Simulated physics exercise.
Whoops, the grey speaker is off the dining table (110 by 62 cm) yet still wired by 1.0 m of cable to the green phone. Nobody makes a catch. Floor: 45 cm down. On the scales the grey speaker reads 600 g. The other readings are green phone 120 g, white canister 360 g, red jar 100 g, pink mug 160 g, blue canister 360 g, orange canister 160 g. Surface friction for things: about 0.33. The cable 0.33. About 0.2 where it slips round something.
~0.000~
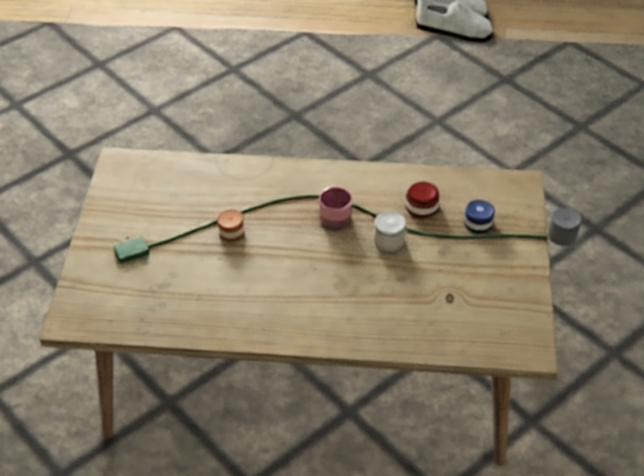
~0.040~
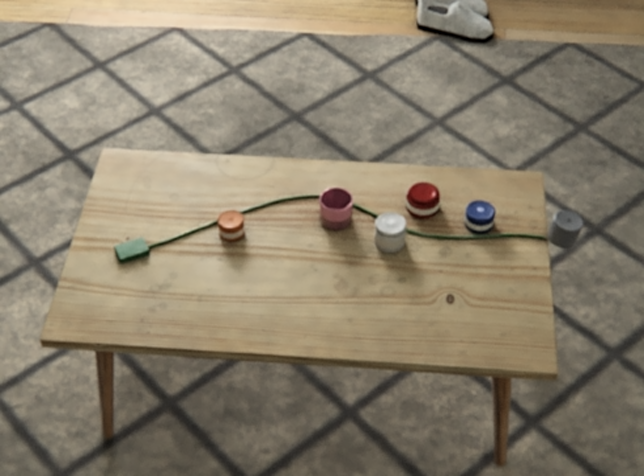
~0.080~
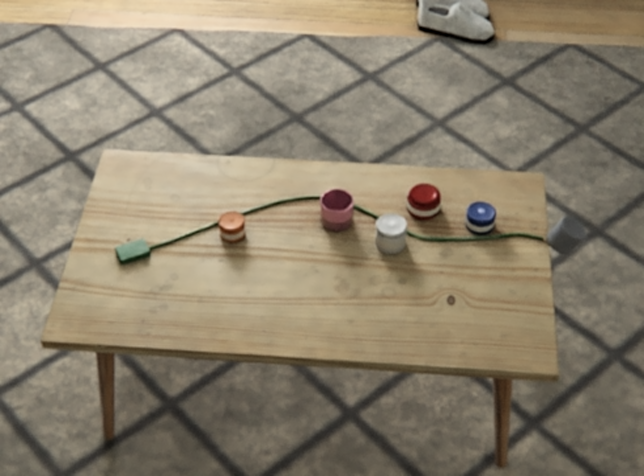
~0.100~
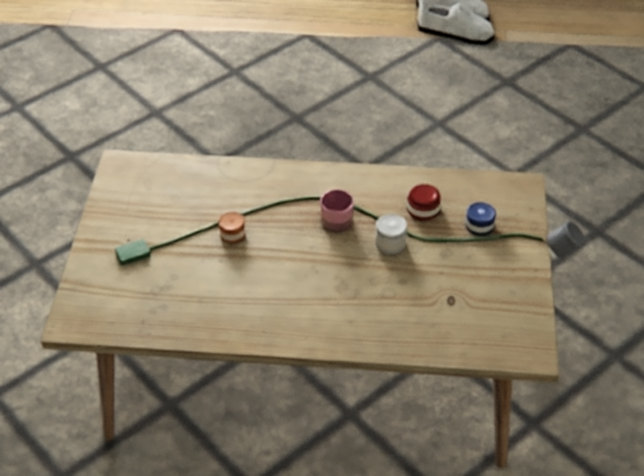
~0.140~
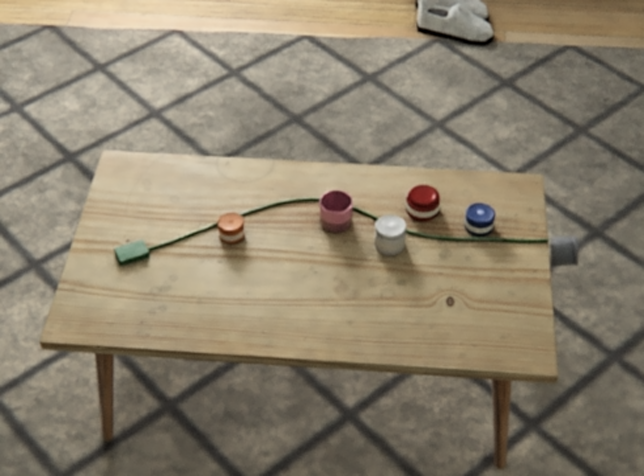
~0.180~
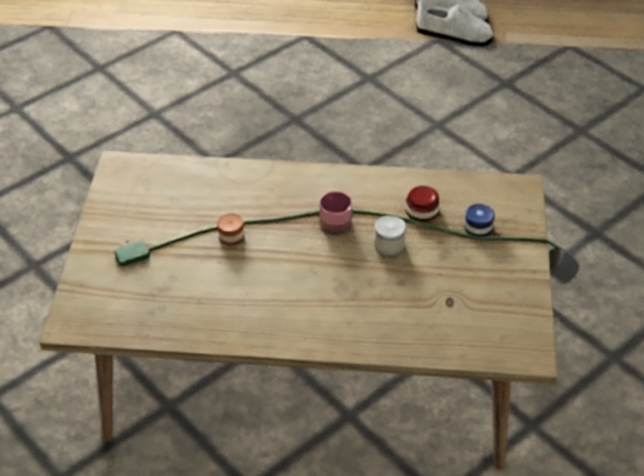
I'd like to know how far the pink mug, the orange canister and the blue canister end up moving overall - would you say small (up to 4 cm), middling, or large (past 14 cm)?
I would say the pink mug moves a middling distance, the orange canister moves a middling distance, the blue canister moves a small distance.
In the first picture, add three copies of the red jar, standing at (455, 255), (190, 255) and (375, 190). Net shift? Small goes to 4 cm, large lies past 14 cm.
In that order we get a slight shift, a slight shift and a big shift.
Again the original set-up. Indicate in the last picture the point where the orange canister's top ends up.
Around (271, 229).
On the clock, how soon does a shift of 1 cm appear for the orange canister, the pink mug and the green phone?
Clock readings - orange canister 0.28 s, pink mug 0.22 s, green phone 0.20 s.
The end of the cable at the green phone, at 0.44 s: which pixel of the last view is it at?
Near (312, 210).
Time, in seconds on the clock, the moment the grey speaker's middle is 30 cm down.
Time: 0.34 s.
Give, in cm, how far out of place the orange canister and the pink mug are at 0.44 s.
I'd say the orange canister is some 8 cm out, the pink mug some 8 cm.
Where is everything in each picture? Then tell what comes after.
Pink mug (336, 198); orange canister (230, 218); blue canister (480, 209); cable runs through (504, 235) (422, 233) (267, 203) (193, 230), in the first frame.
Grey speaker (567, 220); cable runs through (504, 235) (193, 231), in the second frame.
Grey speaker (566, 235); cable runs through (502, 236) (194, 232), in the third frame.
Grey speaker (566, 240); cable runs through (502, 236) (194, 233), in the fourth frame.
Grey speaker (564, 251); cable runs through (507, 240) (193, 233), in the fifth frame.
Pink mug (336, 202); orange canister (230, 222); blue canister (480, 213); cable runs through (524, 239) (441, 229) (355, 211) (275, 219) (194, 233), in the sixth frame.
After 0.4 s, the cable's tail end at (312, 210); pink mug 9 cm off its start, orange canister 7 cm off its start, green phone 40 cm off its start.
After 0.7 s, the cable's tail end at (457, 178); orange canister 10 cm off its start, pink mug 9 cm off its start, blue canister 1 cm off its start.
After 0.9 s, the cable has left the top; orange canister 10 cm off its start at (271, 229), pink mug 9 cm off its start at (344, 229), blue canister 1 cm off its start at (486, 215).
After 1.2 s, the cable has left the top; orange canister 10 cm off its start, pink mug 9 cm off its start, blue canister 1 cm off its start.
After 2.4 s, the cable has left the top; orange canister 10 cm off its start at (271, 229), pink mug 9 cm off its start at (344, 229), blue canister 1 cm off its start at (486, 214), green phone over the edge.
